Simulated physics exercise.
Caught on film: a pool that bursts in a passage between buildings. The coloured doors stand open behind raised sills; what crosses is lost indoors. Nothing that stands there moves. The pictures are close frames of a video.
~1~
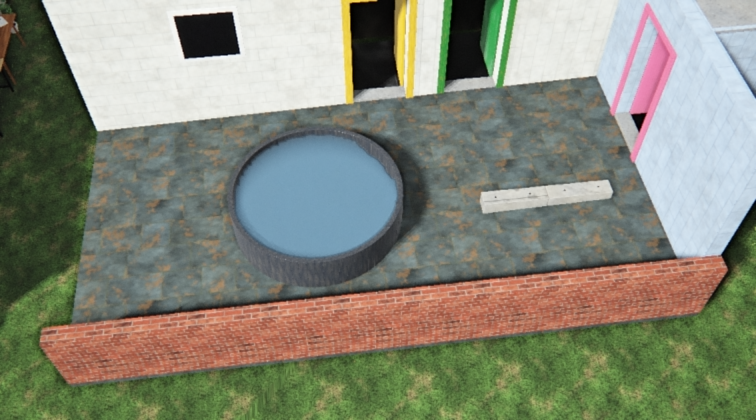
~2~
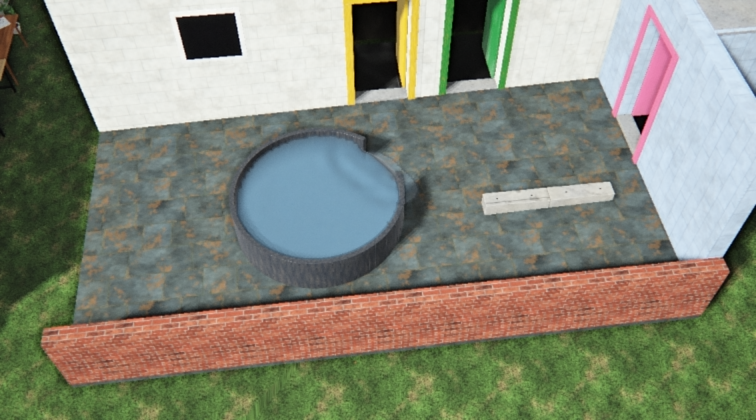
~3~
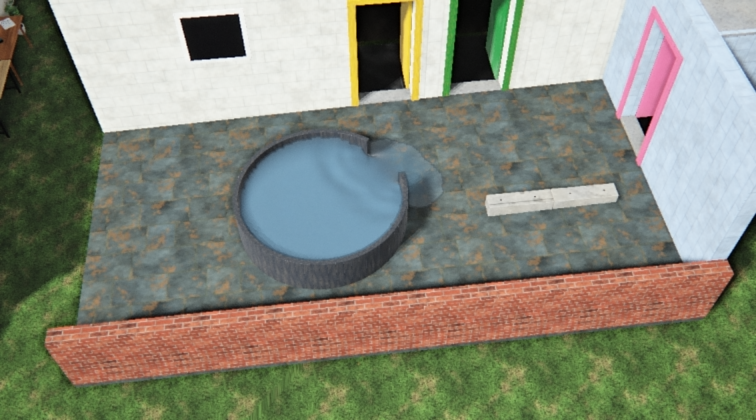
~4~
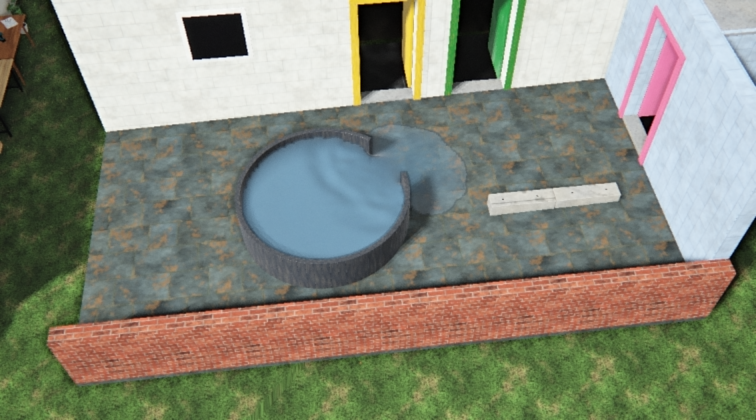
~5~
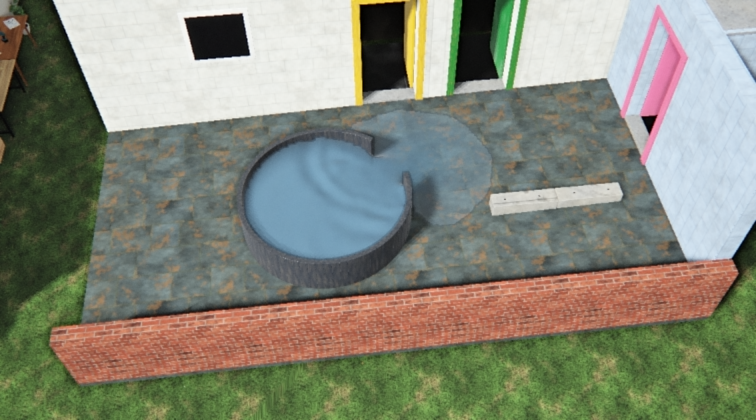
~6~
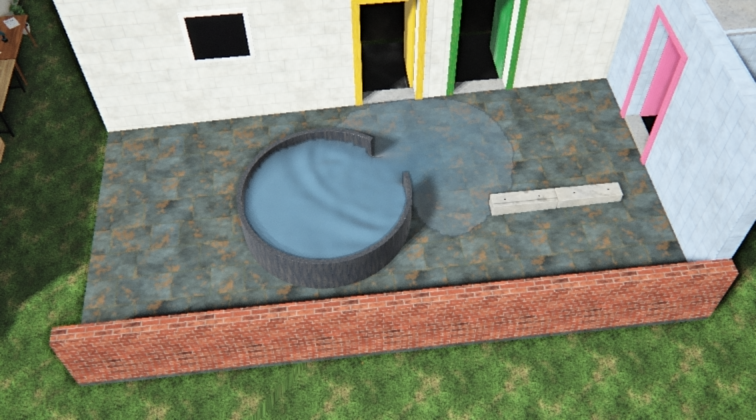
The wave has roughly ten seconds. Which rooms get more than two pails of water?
One by one: The yellow door takes more than that; the pink door takes more than that; the green door takes more than that.
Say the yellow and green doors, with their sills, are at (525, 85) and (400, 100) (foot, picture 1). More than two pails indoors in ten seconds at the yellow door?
My reading: Yellow door passes that mark.
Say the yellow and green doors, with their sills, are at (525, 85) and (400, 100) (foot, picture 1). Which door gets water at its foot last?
Last comes the one in pink.
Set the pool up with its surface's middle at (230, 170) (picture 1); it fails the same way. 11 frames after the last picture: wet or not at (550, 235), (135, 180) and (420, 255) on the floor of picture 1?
In that order: Free of water, not flooded, not flooded.
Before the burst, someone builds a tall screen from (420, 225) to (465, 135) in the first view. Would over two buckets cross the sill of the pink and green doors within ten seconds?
Then: The pink one keeps below it; the green one floods.
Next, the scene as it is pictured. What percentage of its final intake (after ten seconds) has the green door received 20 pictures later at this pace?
Near 35 in a hundred.
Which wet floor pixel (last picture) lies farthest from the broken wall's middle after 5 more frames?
Near (561, 84).
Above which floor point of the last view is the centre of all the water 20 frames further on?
Around (402, 185).
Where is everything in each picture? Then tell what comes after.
The first picture shows the round tank at (316, 193) is whole and still.
In the second picture, water pours out at (383, 173) and has run to a hidden place.
In the third picture, the front is at (438, 181), out from the gap at (386, 176).
In the fourth picture, water pours out at (388, 175) and has run to (460, 166).
In the fifth picture, water pours out at (390, 175) and has run to (460, 127).
In the sixth picture, water pours out at (390, 174) and has run to (479, 114).
A moment on, water covers 25 % of the floor; the yellow door under two buckets in, the pink door not reached, the green door under two buckets in.
Next, water covers 30 % of the floor; the yellow door over two buckets in, the pink door wet at the sill, nothing in, the green door over two buckets in.
Then, water covers 35 % of the floor; the yellow door far over two buckets in, the pink door over two buckets in, the green door far over two buckets in.
Later, water covers 45 % of the floor; the yellow door far over two buckets in, the pink door over two buckets in, the green door far over two buckets in.
In the end, water covers 80 % of the floor; the yellow door far over two buckets in, the pink door over two buckets in, the green door far over two buckets in.
